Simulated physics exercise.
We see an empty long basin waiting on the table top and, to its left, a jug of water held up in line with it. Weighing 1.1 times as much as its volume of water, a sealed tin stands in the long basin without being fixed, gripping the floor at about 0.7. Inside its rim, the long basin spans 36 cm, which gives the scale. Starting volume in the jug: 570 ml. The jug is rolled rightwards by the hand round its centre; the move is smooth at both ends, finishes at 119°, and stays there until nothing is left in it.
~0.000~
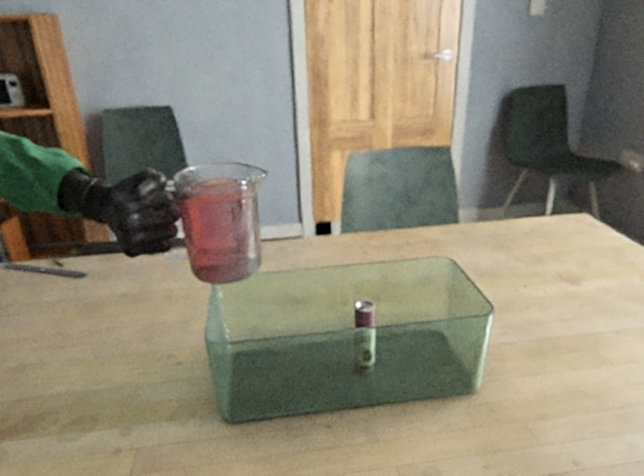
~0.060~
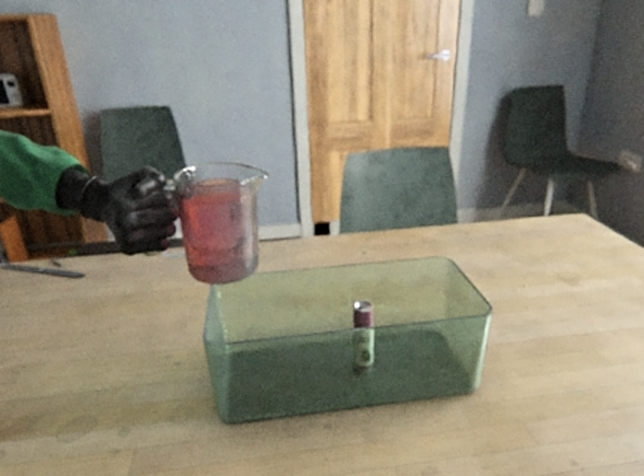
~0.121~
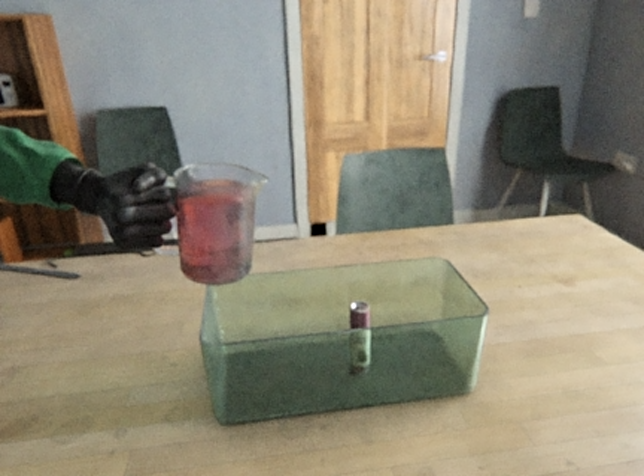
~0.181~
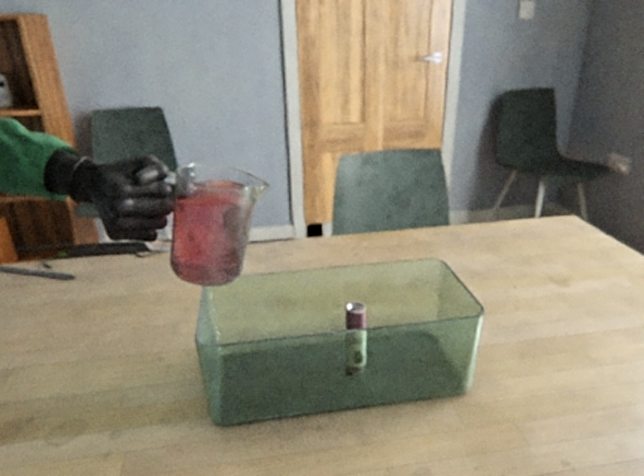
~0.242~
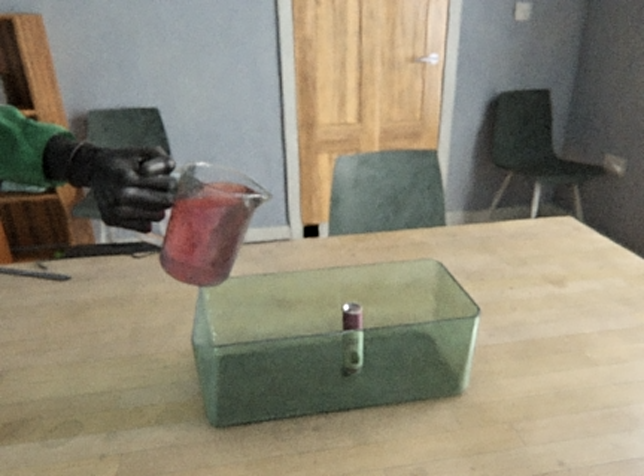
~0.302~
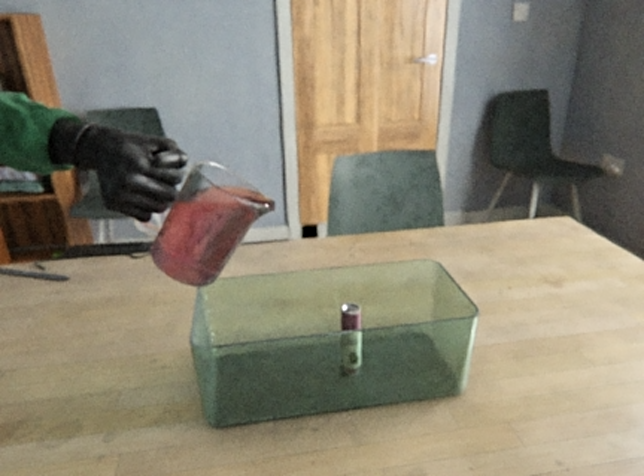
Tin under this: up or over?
My bet is it never capsizes.
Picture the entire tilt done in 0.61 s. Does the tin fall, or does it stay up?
Well, the tin simply holds firm.
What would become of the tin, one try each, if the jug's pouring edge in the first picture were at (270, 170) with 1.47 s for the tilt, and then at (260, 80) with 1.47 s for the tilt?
The tin stays vertical the first time and overturns the second time.
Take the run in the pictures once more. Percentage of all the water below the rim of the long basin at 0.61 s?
The basin holds roughly 22 in a hundred parts at that moment.
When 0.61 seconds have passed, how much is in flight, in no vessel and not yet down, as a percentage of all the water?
Share: Roughly 20 per cent.
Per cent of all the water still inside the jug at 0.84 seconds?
About 8 per cent.
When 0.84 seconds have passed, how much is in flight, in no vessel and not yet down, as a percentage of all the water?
Near 8 percent.
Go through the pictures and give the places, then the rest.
In the first frame, tilt 0°; pouring edge (268, 172); surface from (181, 190) to (255, 185); the long basin's rim runs from (210, 309) to (472, 283); the tin's top is at (365, 309).
In the second frame, tilt 1°; pouring edge (268, 173); surface from (180, 190) to (255, 186).
In the third frame, tilt 6°; pouring edge (268, 178); surface from (179, 190) to (254, 188).
In the fourth frame, tilt 13°; pouring edge (270, 185); surface from (178, 192) to (257, 190).
In the fifth frame, tilt 23°; pouring edge (272, 196); surface from (175, 205) to (263, 192).
In the sixth frame, tilt 34°; pouring edge (276, 208); surface from (167, 217) to (273, 201); 1 per cent is over the edge.
By 0.61 s the tilt is 99° and 58 per cent is still to pour; the tin stands where it began.
By 0.84 s the tilt is 119° and 8 per cent is still to pour; the tin stands where it began.
By 1.08 s the tilt is 119° and 0 per cent is still to pour; the tin stands where it began.
By 1.34 s the tilt is 119° and 0 per cent is still to pour; the tin stands where it began.
At rest the tin stands where it began.
